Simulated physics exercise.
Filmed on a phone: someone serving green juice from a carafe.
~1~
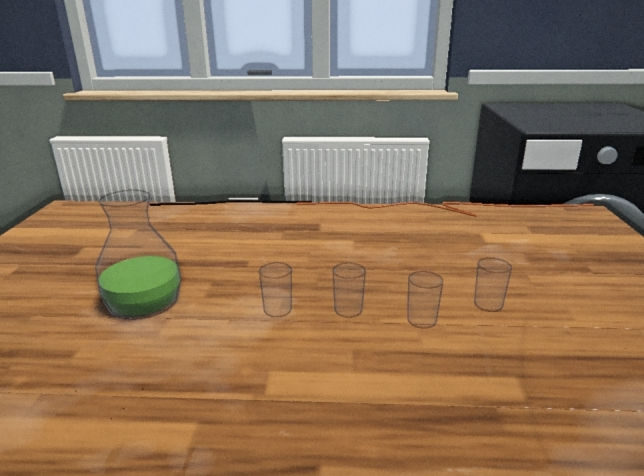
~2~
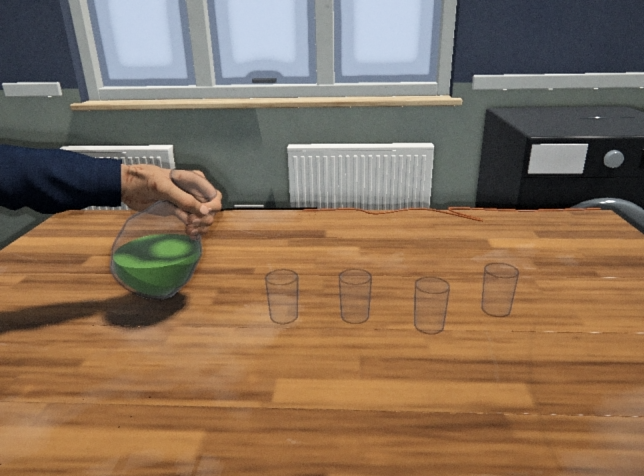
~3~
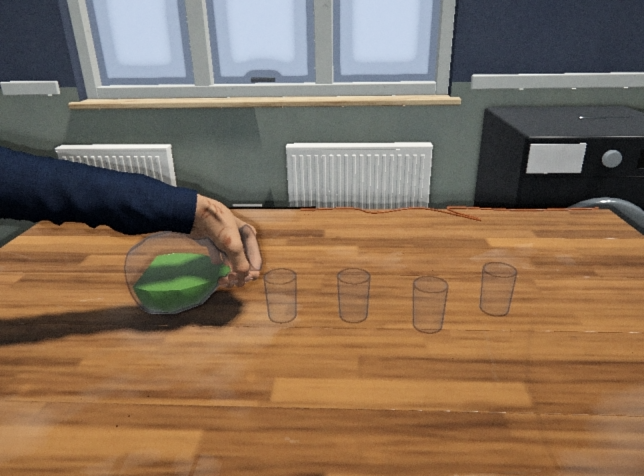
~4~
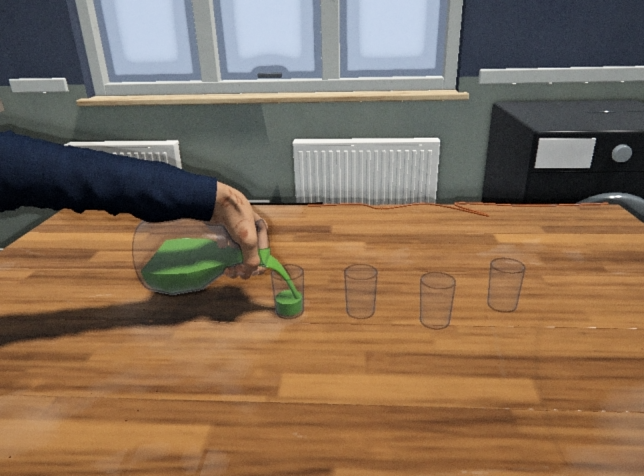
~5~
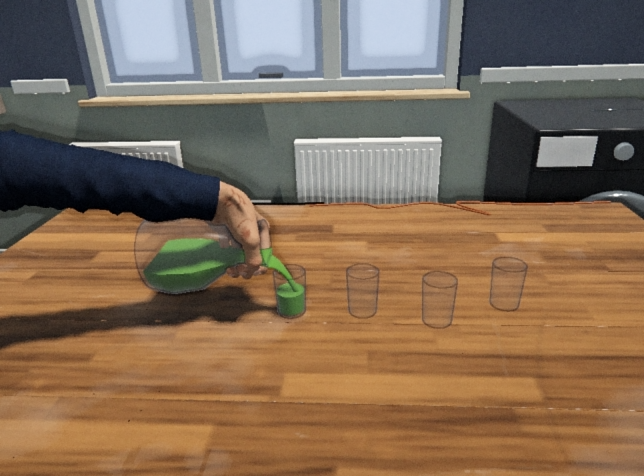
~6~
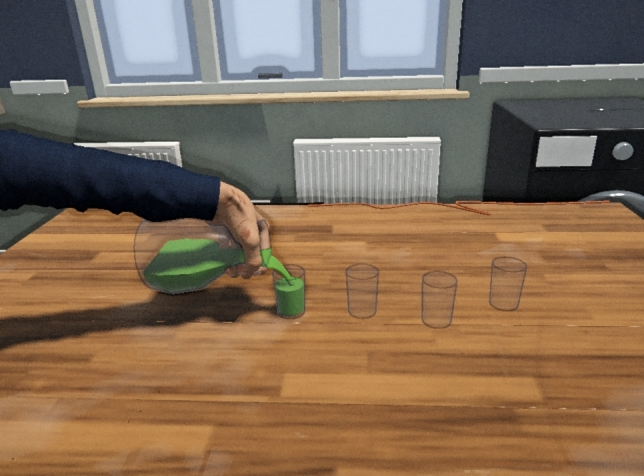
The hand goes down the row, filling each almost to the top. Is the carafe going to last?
It goes round.
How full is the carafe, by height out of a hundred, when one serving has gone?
Some 20 per cent.
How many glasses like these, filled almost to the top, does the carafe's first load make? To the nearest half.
About 5.5.
Soon after, the first is about three quarters full.
Later, the first is done and the carafe has about three quarters of its load.
In the end, all four are full and about a third of the green juice is over.
